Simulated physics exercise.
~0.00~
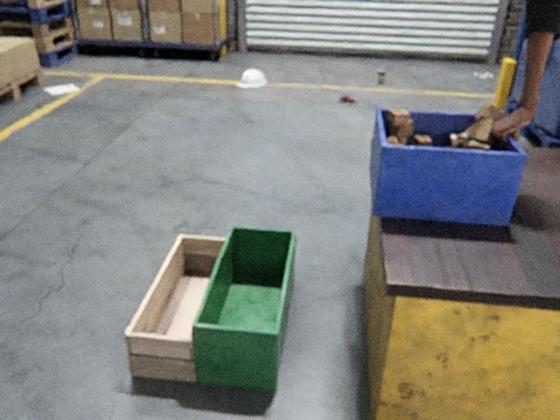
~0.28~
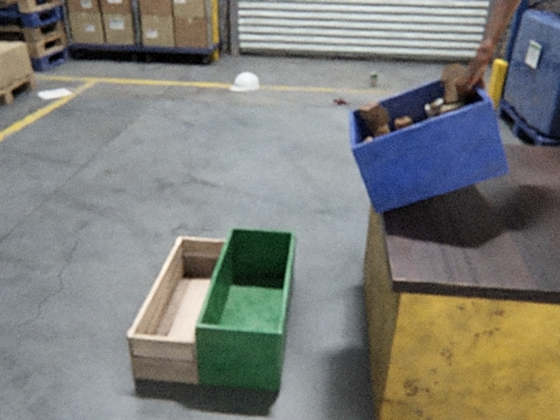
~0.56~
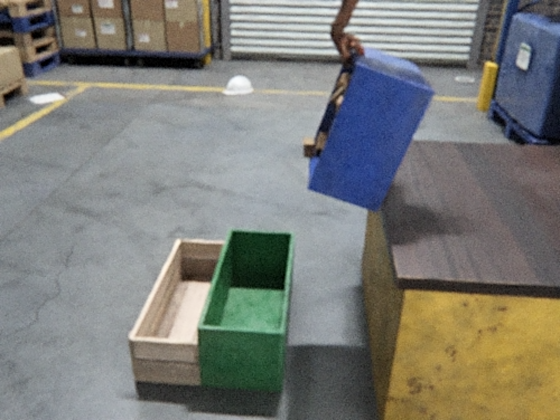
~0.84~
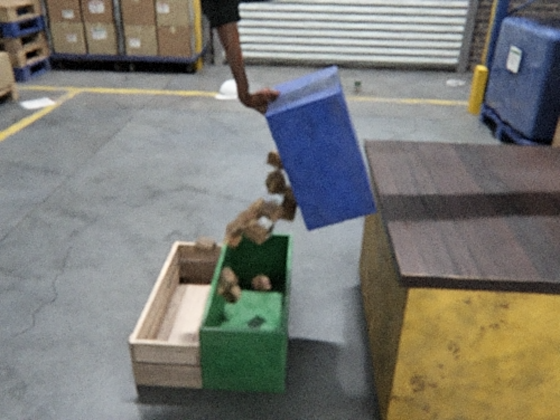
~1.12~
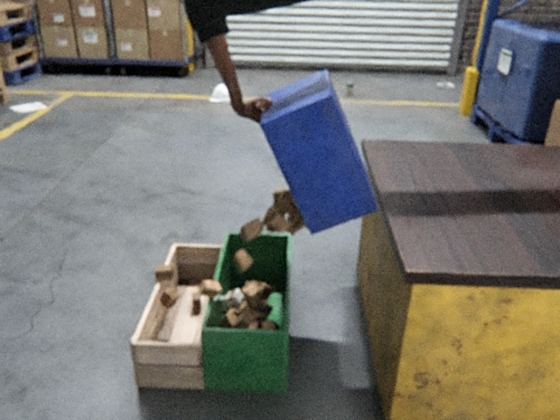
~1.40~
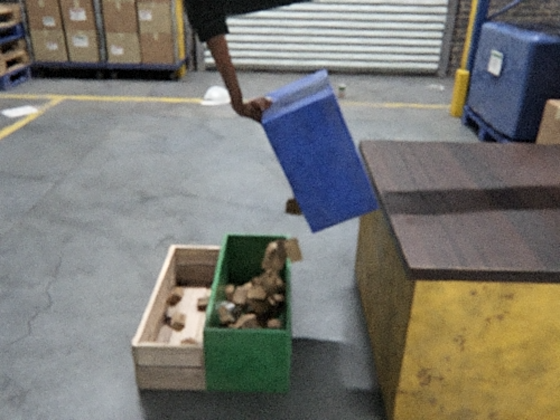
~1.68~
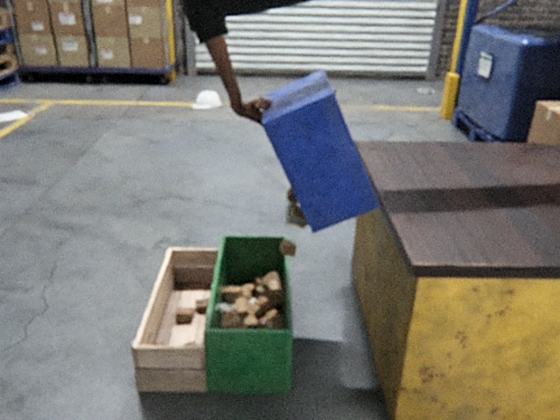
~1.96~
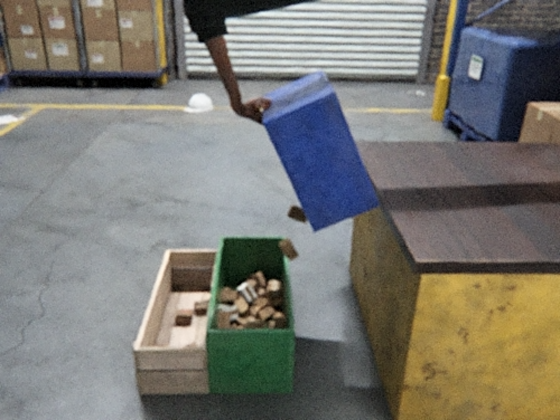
A blue tote full of small brown pieces sits at the end of a dark-topped yellow bench in a warehouse, seen from slightly above. On the floor to the left stand an open green bin and, beyond it, a pale wooden bin. A hand tilts the tote leftward over the bench's edge until it leans steeply, mouth downward. The pieces tumble out in a stream, most dropping into the green bin while a few land in the wooden one. The flow thins to stragglers, and the tote stays tipped, with the green bin holding by far the largest heap.
